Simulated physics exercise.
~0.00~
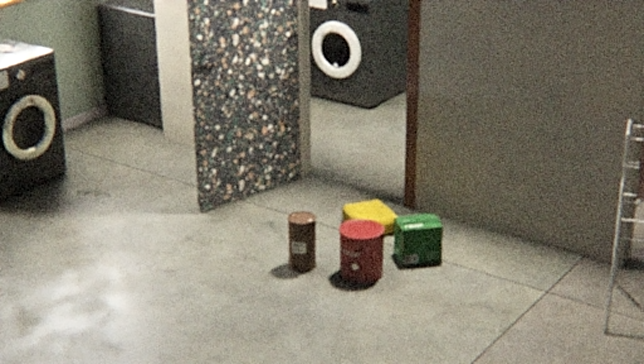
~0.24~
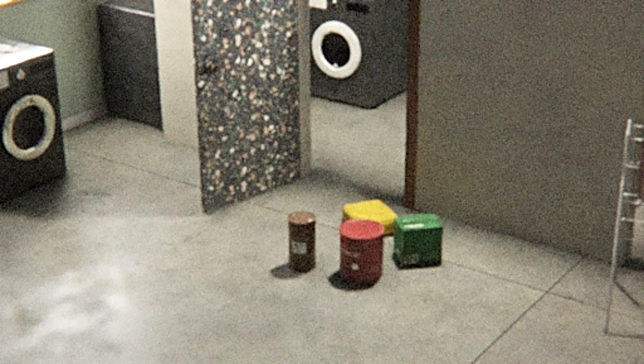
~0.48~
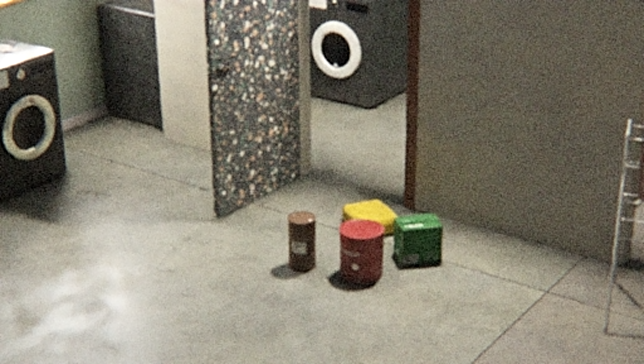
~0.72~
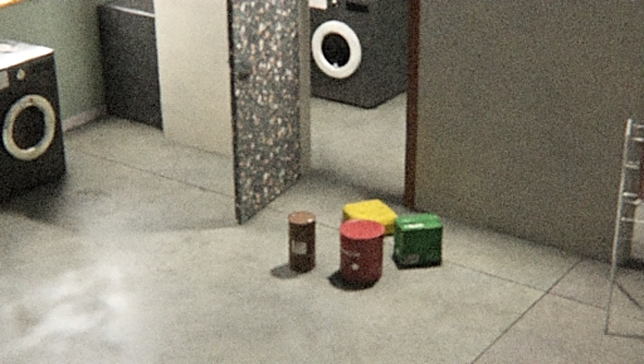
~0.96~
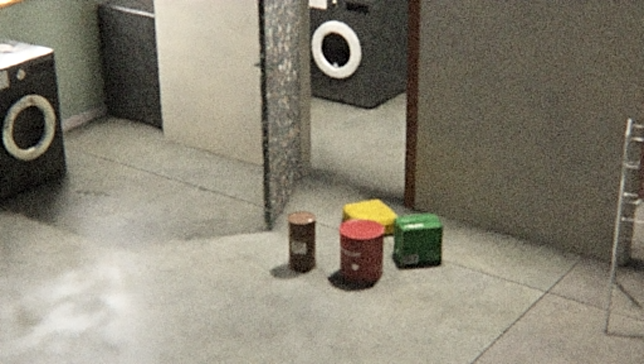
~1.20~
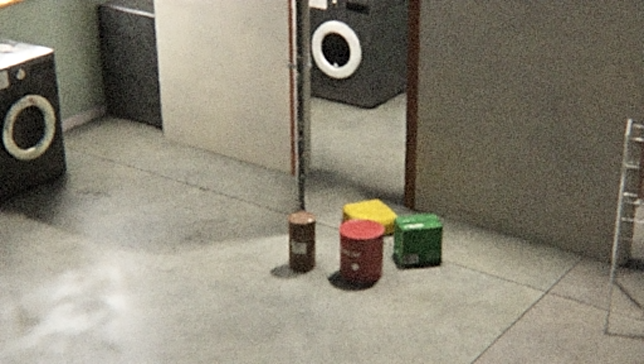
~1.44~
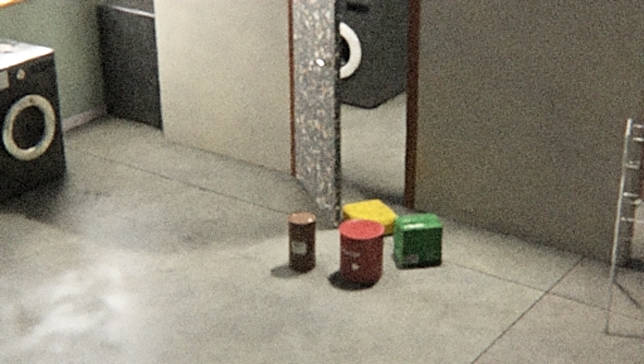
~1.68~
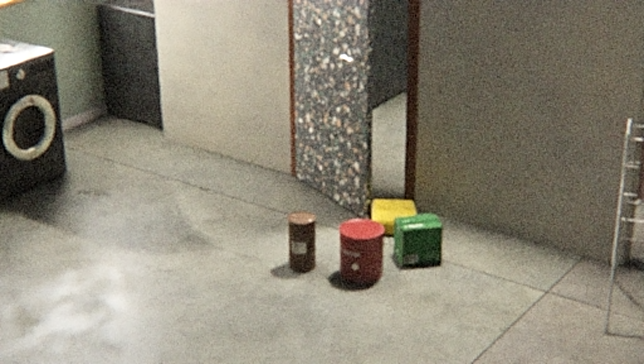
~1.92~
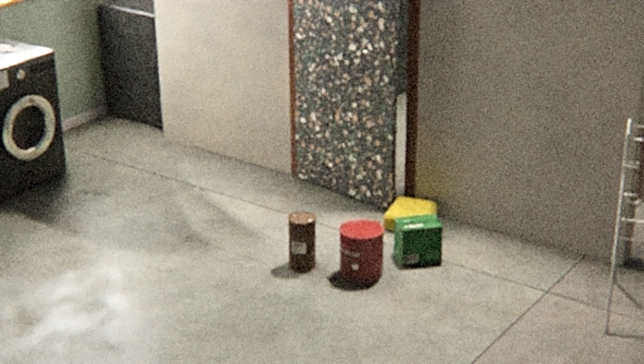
At the start, a speckled door stands wide open to the left of a doorway, with a yellow cushion, a red pail, a brown canister and a green parcel on the grey floor nearby. With nobody in view, the door swings toward the doorway, narrowing until it is seen edge-on. It keeps turning to the right, gradually hiding the dark washing machine in the room beyond. As it nears the frame, it meets the yellow cushion and pushes it a short way right, behind the green parcel. The door ends closed, and the other three objects have not moved.
